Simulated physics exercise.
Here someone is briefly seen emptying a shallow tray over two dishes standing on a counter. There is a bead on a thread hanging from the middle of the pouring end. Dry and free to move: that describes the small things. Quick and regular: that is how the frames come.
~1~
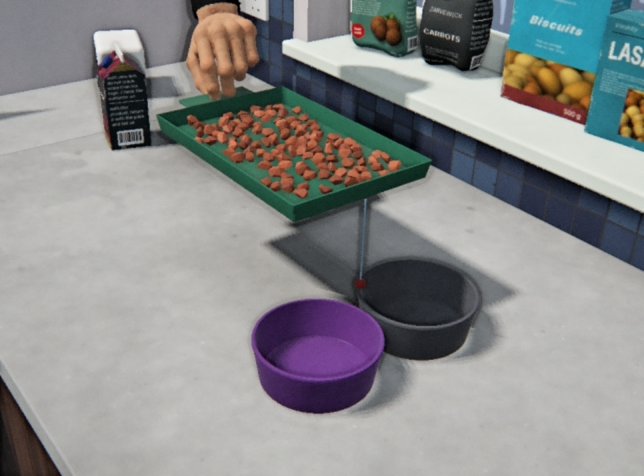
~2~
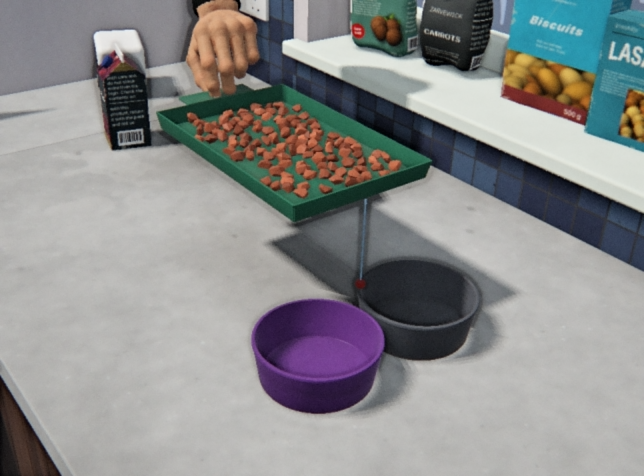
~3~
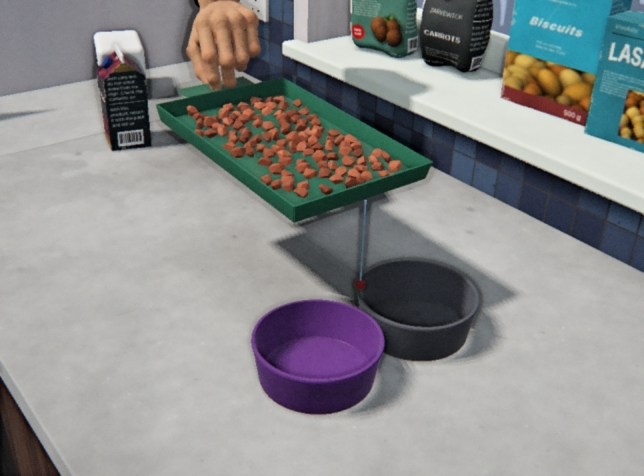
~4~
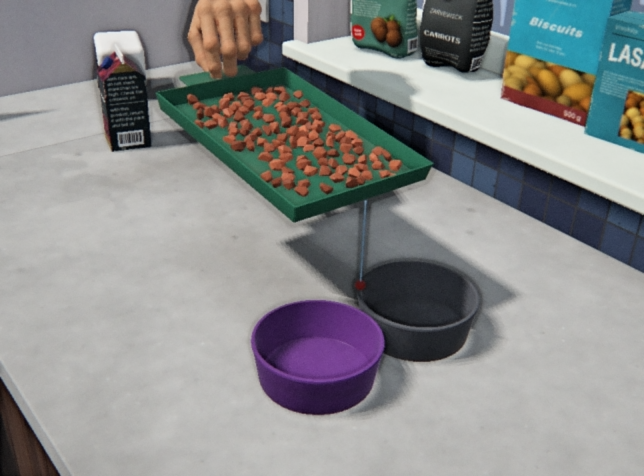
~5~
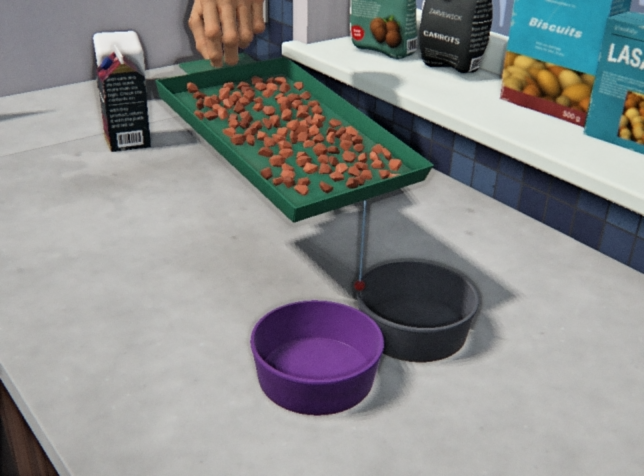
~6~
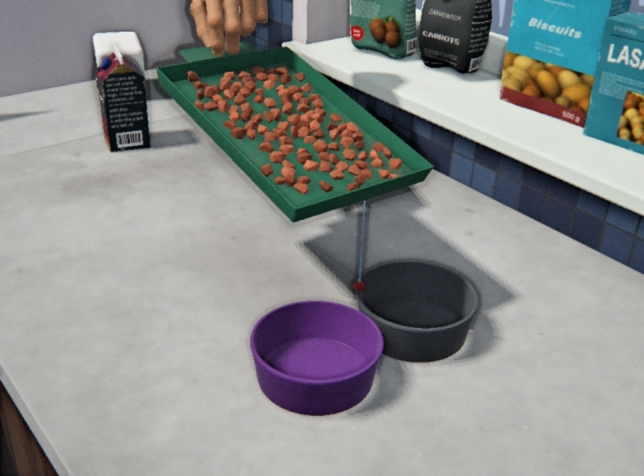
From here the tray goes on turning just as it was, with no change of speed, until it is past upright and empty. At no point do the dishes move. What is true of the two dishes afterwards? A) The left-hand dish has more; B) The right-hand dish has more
B, the right-hand dish has more.
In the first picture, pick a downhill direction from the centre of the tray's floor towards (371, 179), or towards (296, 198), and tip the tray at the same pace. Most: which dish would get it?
Results - the dish on the right side first, the dish on the left side second.
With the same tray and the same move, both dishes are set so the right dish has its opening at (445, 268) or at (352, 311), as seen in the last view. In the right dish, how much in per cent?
First position: Some 20 %; second position: Some 40 %.
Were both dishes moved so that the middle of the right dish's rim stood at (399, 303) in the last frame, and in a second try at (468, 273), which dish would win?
Results - the dish on the right side first, the dish on the left side second.
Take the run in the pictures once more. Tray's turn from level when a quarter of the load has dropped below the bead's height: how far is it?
It has tipped about 85 degrees.
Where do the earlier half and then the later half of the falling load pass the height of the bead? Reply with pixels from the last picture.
The opening half passes (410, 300), the closing half (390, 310).
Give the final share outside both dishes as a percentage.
About 10 per cent.
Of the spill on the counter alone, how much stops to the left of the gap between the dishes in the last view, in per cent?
Roughly 10 in a hundred.
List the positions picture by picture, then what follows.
The first frame shows corners of the pouring end at (294, 203) and (427, 160), level; middle of the load at (292, 143), bits of crushed brick; left dish at (358, 386); right dish at (459, 335); bead on its thread at (360, 284).
The second frame shows corners of the pouring end at (295, 203) and (427, 160), level; middle of the load at (292, 142).
The third frame shows corners of the pouring end at (295, 204) and (427, 161), tipped barely, level across its low end; middle of the load at (292, 138).
The fourth frame shows corners of the pouring end at (296, 204) and (428, 163), tipped a little, level across its low end; middle of the load at (293, 132).
The fifth frame shows corners of the pouring end at (296, 205) and (428, 164), tipped a little, level across its low end; middle of the load at (293, 126).
The sixth frame shows corners of the pouring end at (297, 205) and (429, 165), tipped a little, level across its low end; middle of the load at (294, 120); left dish at (357, 389); right dish at (458, 337).
Soon after the last picture, tray tipped steeply; nearly all on the tray; a small part in the air.
A little later, tray tipped right over; about two thirds on the tray; a stray few in the left dish; about a quarter in the right dish; a small part outside both; a small part in the air.
Later still, tray tipped past a quarter turn; about a quarter in the left dish; about two thirds in the right dish; a small part outside both.
At rest, tray tipped past a quarter turn; about a quarter in the left dish; about two thirds in the right dish; a small part outside both.
